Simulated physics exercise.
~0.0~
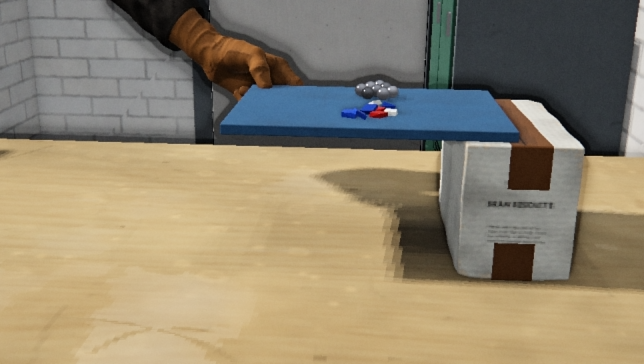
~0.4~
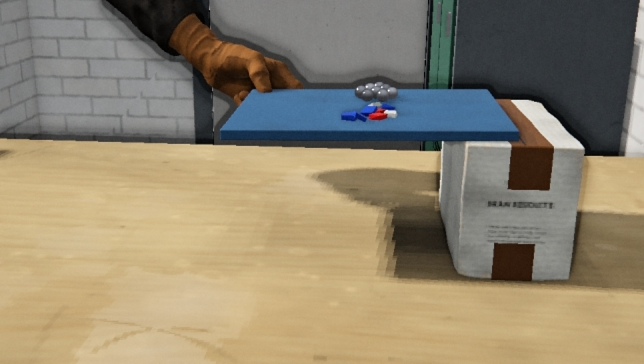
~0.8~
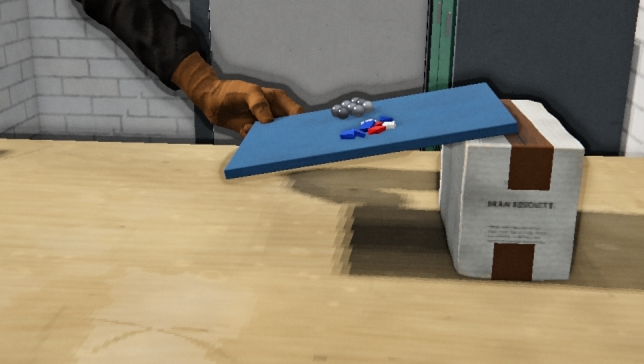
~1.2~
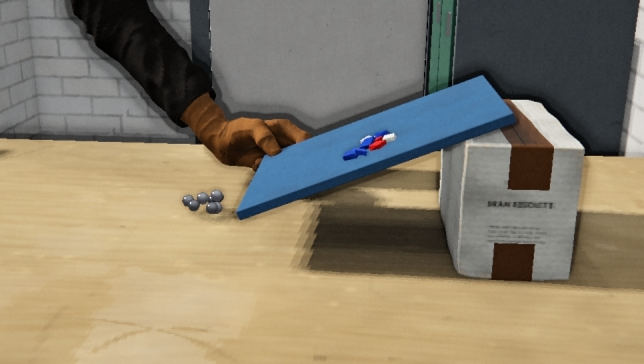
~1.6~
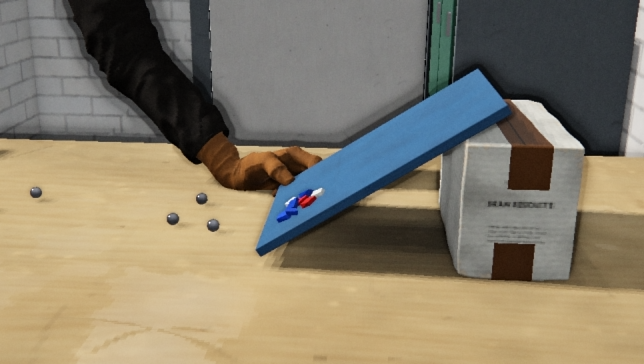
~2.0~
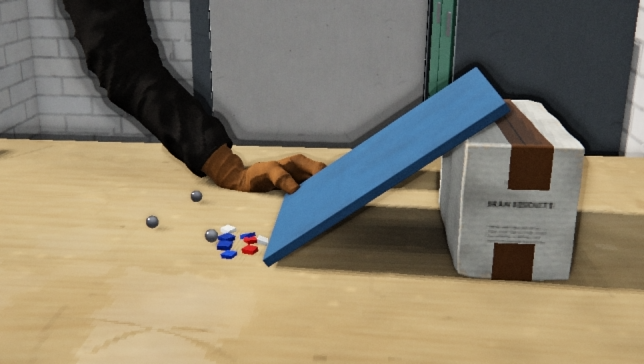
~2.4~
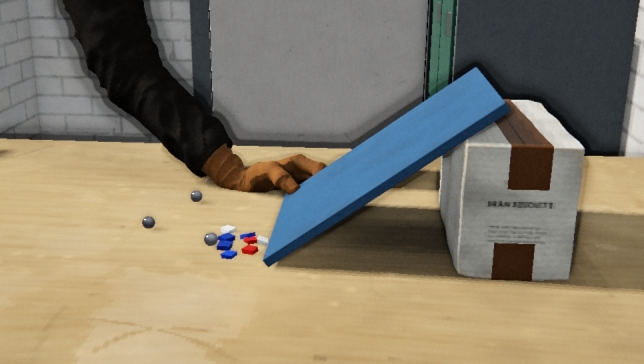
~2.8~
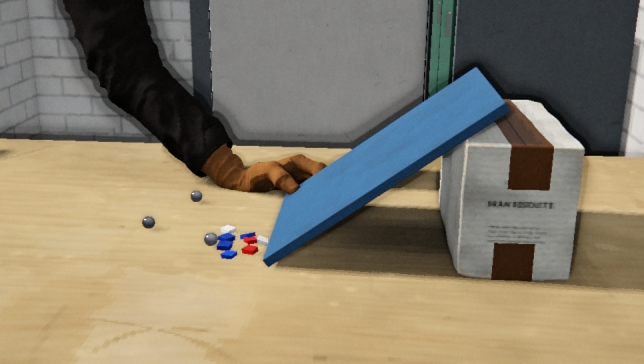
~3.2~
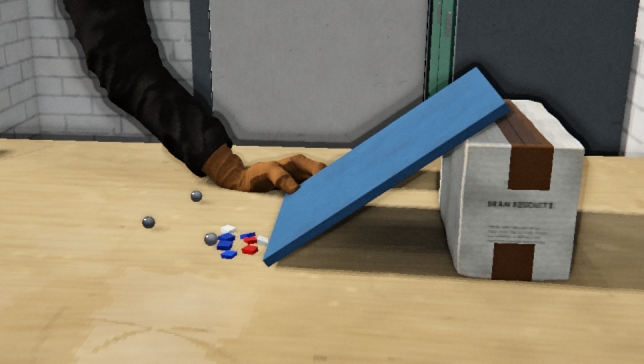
A gloved hand lowers one end of a blue board propped on a box until it meets the table; grey balls roll off first and scatter left, then red, blue and white pieces slide down and settle at its foot, the remaining balls lying farther out.
